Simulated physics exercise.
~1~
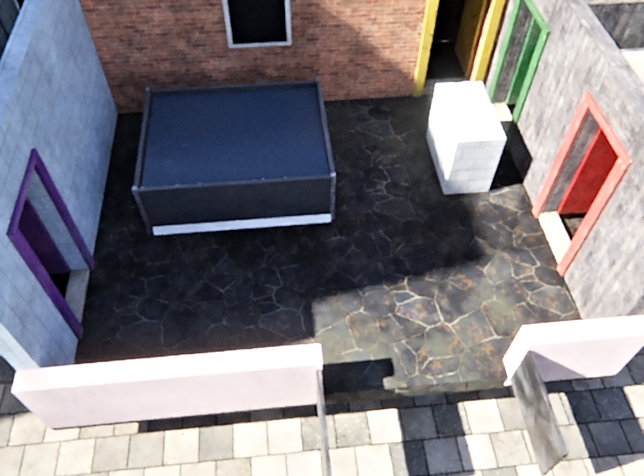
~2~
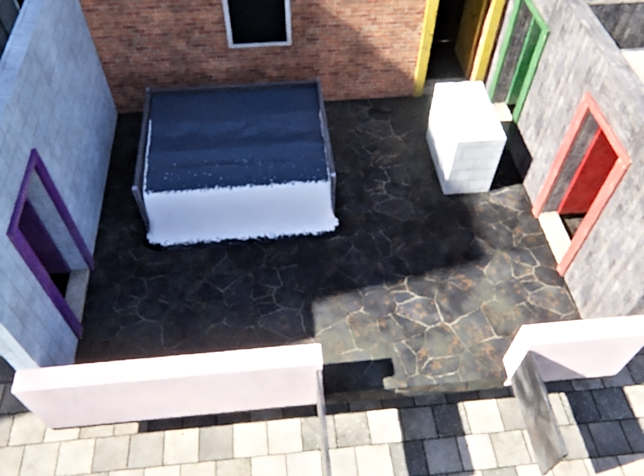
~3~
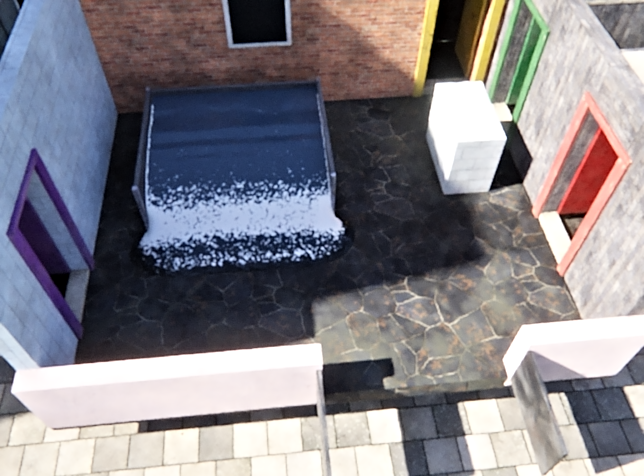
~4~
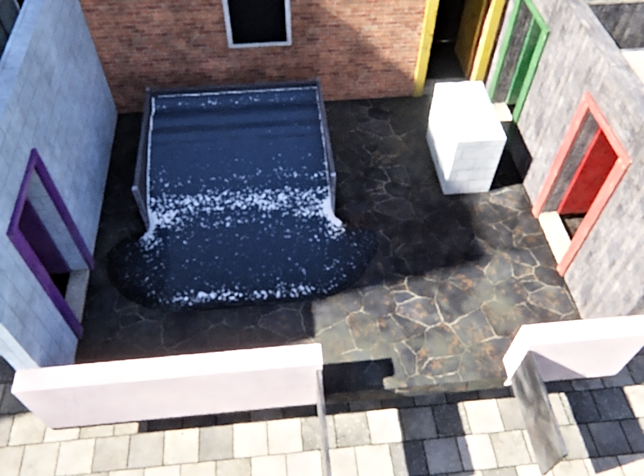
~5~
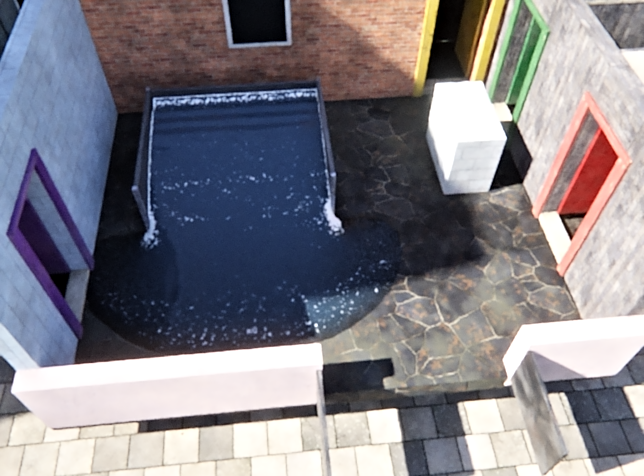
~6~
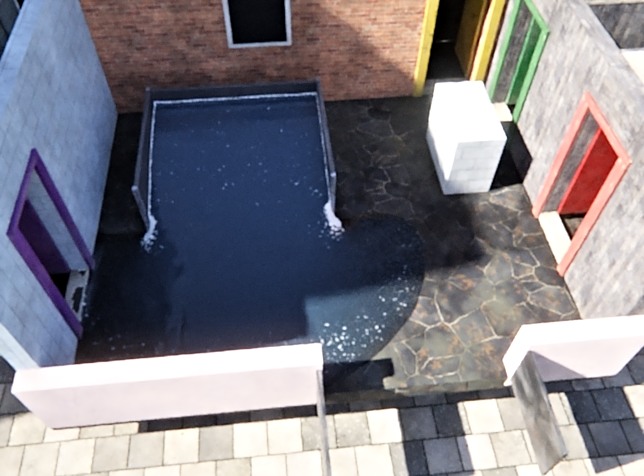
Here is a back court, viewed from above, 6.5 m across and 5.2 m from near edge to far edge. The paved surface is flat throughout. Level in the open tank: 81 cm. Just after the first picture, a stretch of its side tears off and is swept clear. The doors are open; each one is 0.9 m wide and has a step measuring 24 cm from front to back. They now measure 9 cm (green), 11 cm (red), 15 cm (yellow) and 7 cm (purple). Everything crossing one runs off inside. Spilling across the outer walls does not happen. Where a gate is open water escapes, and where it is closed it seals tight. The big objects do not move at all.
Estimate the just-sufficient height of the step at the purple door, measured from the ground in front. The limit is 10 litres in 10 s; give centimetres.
I would say 30 cm.
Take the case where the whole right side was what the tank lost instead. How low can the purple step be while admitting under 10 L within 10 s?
Some 10.5 cm.
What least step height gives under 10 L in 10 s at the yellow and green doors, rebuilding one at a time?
You'd want some 14.5 cm at yellow and some 16 cm at green.
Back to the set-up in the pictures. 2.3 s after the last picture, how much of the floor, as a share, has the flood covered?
Near 50 per cent of the open floor.
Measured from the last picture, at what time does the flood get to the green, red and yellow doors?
Green: 4.0 s; red: 2.8 s; yellow: 4.5 s.
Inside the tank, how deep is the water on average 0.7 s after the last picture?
The mean depth is roughly 38 cm.
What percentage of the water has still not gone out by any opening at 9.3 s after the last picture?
About 60 in every hundred.
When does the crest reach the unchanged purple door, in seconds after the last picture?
Crest at t of about 1.6 s.
Then, 0.7 s after the last picture water covers 45 % of the floor, deepest (55 cm) near (69, 399); 13 cm at the purple door, 9 litres in over its 7 cm step.
Then, 2.3 s after the last picture water covers 50 % of the floor, deepest (37 cm) near (69, 399); 23 cm at the purple door, 139 litres in over its 7 cm step.
Then, 9.3 s after the last picture water covers 100 % of the floor, deepest (14 cm) near (341, 197); 7 cm at the purple door, 316 litres in over its 7 cm step.
At the purple door as built, the water peaked near 28 cm, 1.5 s after the last picture.
Run again over the same 10 s with other heights there, 15 litres in over 28 cm, 5 litres over 32.5 cm. The limit of 10 litres is kept from about 30 cm up.
